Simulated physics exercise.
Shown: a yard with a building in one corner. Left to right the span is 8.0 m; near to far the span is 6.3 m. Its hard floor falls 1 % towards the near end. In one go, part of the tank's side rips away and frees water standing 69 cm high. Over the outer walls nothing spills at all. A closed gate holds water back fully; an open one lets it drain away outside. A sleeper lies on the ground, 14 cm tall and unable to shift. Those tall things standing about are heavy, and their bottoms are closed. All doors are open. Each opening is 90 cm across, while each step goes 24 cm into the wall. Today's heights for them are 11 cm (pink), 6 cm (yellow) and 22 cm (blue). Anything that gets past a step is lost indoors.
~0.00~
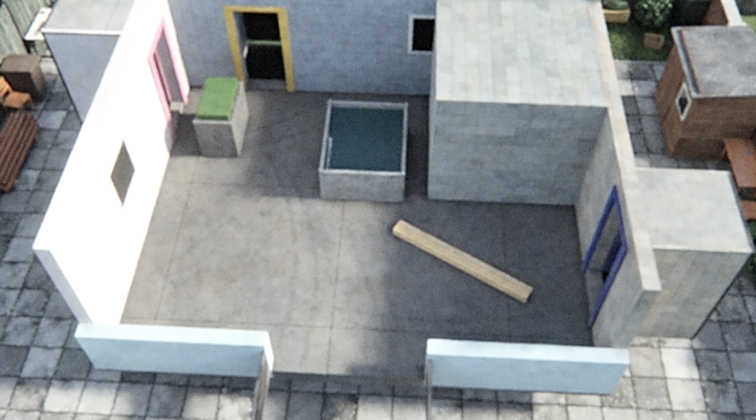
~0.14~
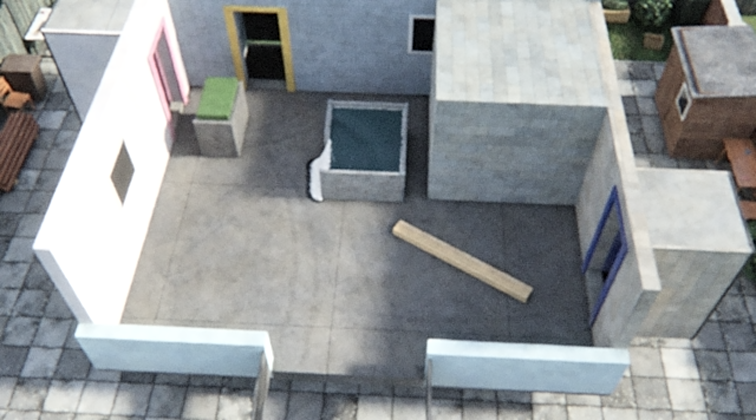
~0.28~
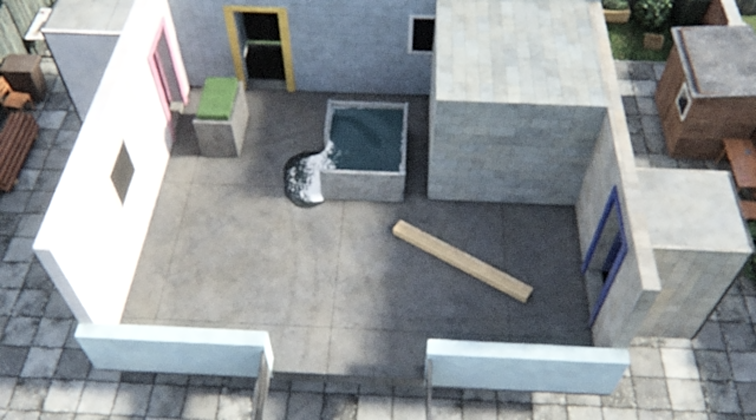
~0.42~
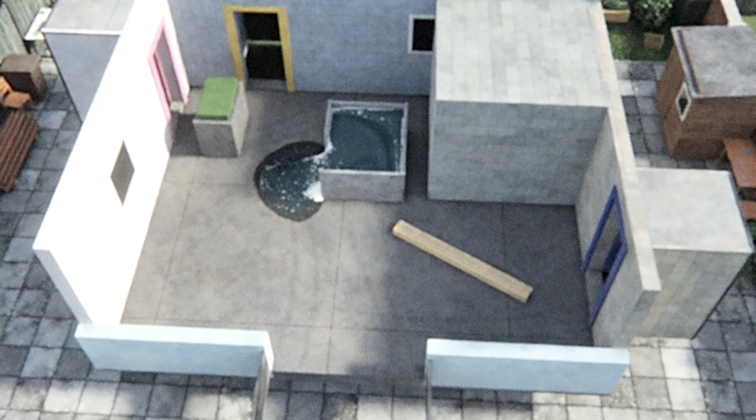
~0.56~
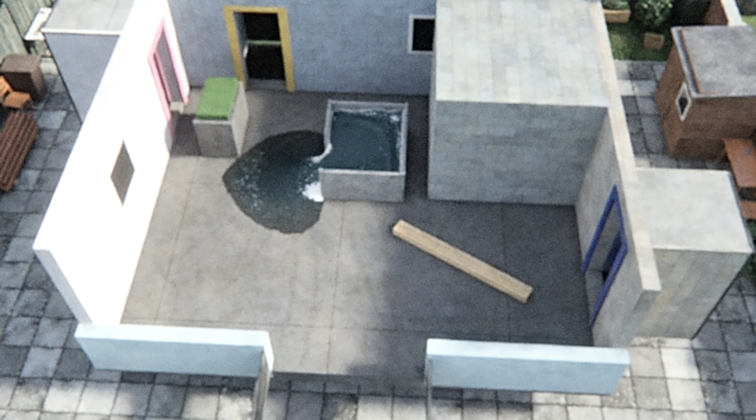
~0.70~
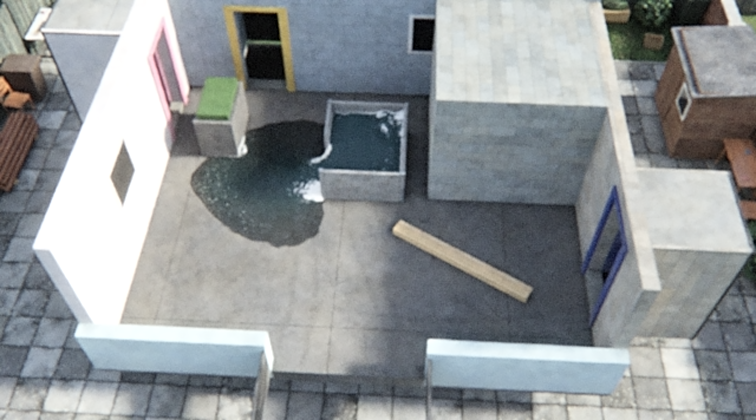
We see a walled yard with a square tank of still water; the left side of the tank opens and water pours out, spreading leftward and nearer across the grey floor in a widening dark pool beside the grass-topped block.
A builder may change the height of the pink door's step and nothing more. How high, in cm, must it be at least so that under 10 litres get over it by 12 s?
At least 6 cm or so.
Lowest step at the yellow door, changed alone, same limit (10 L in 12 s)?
For the yellow door, about 11.0 cm.
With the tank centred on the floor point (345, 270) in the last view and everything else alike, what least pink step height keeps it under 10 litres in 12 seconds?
About 7.5 cm.
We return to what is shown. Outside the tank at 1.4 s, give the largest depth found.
Max depth: About 32 cm.
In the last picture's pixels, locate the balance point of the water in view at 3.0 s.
About (262, 197).
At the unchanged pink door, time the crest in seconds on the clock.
Around 6.5 s, give or take.
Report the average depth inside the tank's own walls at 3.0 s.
About 24 cm.
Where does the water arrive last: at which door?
The blue door.
After 1.4 s water covers 25 % of the floor, deepest (32 cm) near (319, 181); it has not reached the pink door.
After 3.0 s water covers 40 % of the floor, deepest (28 cm) near (112, 349); 5 cm at the pink door, 0 litres in over its 11 cm step.
After 12.0 s water covers 95 % of the floor, deepest (9 cm) near (112, 349); 3 cm at the pink door, 0 litres in over its 11 cm step.
At the pink door as built, the water arrived by 1.6 s and peaked near 8 cm at 6.6 s.
With a step of 5.5 cm, 13 litres would have come in within the 12 s; with 7.5 cm, 5 litres. So under 10 litres takes about 6 cm.
